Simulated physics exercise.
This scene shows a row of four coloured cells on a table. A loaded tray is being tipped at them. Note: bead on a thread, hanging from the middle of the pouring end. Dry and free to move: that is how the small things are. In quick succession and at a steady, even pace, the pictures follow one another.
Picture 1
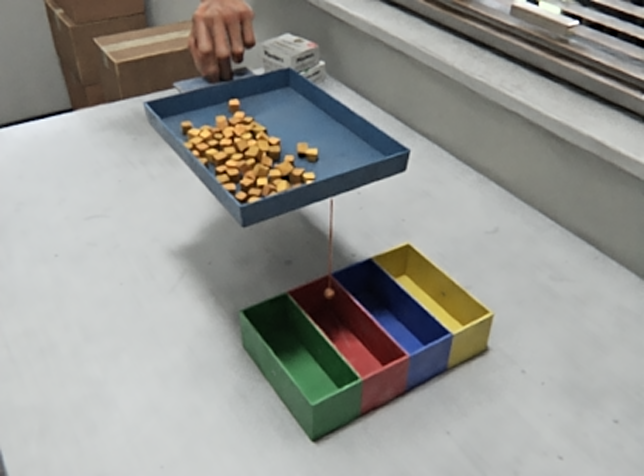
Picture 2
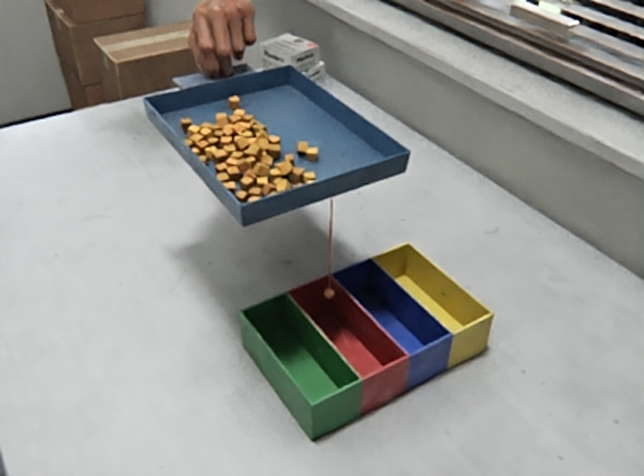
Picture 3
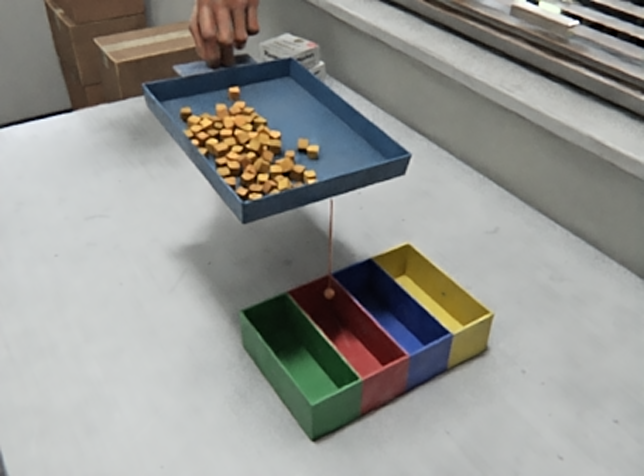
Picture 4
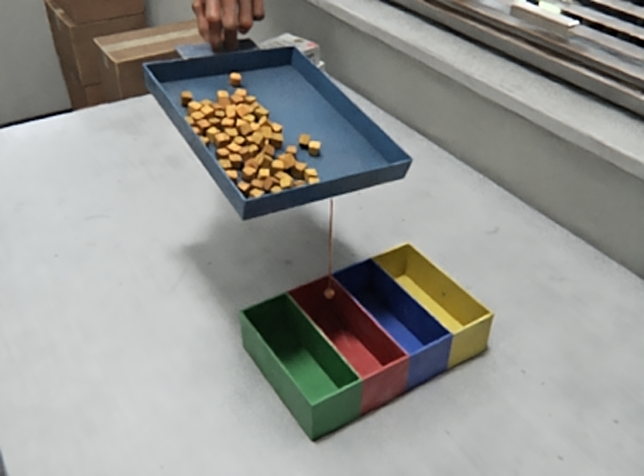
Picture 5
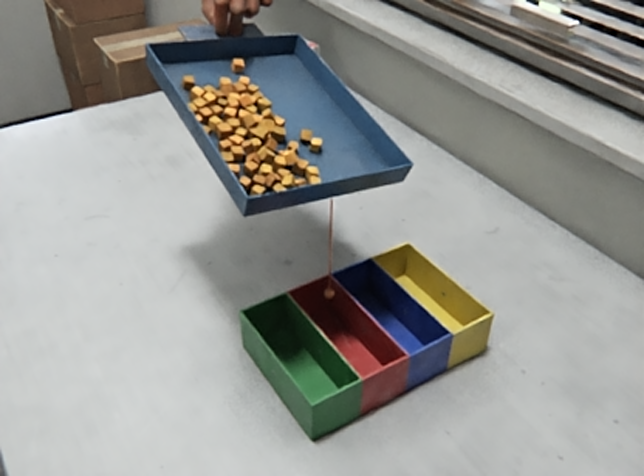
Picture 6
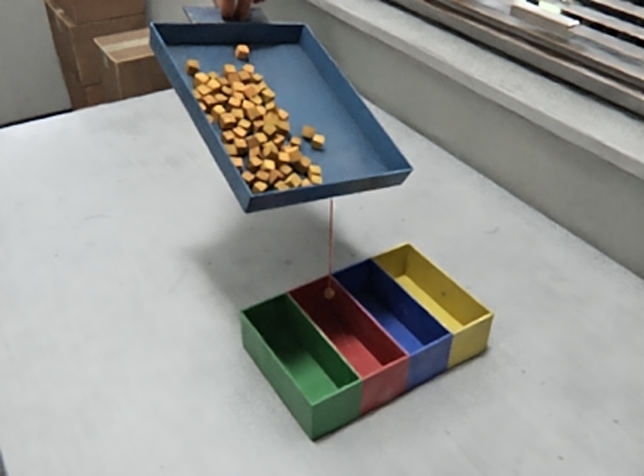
A blue tray of small tan cubes, held at its back by a hand, was steadily raised at that far end, steepening above the green, red, blue and yellow cells while the cubes stayed bunched together.
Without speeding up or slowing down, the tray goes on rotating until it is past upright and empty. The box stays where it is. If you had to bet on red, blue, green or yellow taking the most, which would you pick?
I would pick blue.
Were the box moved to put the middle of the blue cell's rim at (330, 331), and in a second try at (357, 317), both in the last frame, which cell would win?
The first time the yellow one comes out on top, the second time the yellow cell.
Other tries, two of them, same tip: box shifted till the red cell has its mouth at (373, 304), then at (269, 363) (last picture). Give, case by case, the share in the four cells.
Roughly 80 % and then 30 %.
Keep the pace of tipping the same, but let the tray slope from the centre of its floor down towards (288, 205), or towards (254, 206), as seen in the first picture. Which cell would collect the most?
Try 1 - that green cell / try 2 - green.
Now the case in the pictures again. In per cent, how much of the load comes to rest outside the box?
Near 10 %.
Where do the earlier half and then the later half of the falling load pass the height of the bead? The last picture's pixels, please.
About (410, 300), and after that about (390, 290).
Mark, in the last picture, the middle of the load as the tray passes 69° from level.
Somewhere about (349, 157).
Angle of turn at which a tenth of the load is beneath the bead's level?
Roughly 120 degrees from level.
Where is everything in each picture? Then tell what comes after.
The first picture shows corners of the pouring end near (242, 204) and (408, 150), level; middle of the load near (250, 156), croutons; bead on its thread near (329, 293); green cell near (337, 407); red cell near (385, 382); blue cell near (429, 359); yellow cell near (470, 338).
The second picture shows corners of the pouring end near (242, 204) and (408, 151), level; middle of the load near (250, 154).
The third picture shows corners of the pouring end near (244, 202) and (409, 154), tipped barely, lowest at the right corner; middle of the load near (250, 149).
The fourth picture shows corners of the pouring end near (246, 199) and (410, 158), tipped a little, lowest at the right corner; middle of the load near (251, 141).
The fifth picture shows corners of the pouring end near (249, 196) and (411, 163), tipped clearly, lowest at the right corner; middle of the load near (253, 133).
The sixth picture shows corners of the pouring end near (253, 194) and (411, 168), tipped clearly, lowest at the right corner; middle of the load near (257, 126); green cell near (337, 407); red cell near (385, 382); blue cell near (429, 359); yellow cell near (470, 338).
Shortly afterwards, tray tipped steeply; all but a few on the tray; only a few falling or outside the box.
Next, tray tipped past a quarter turn; all but a few on the tray; a little in the yellow cell; only a few in the blue cell.
Some moments later, tray tipped past a quarter turn; near half in the blue cell; near a quarter in the yellow cell; a little in the red cell; a little falling or outside the box.
In the end, tray tipped past a quarter turn; near half in the blue cell; near a quarter in the yellow cell; a little in the red cell; none at all in the green cell; a little outside the box.
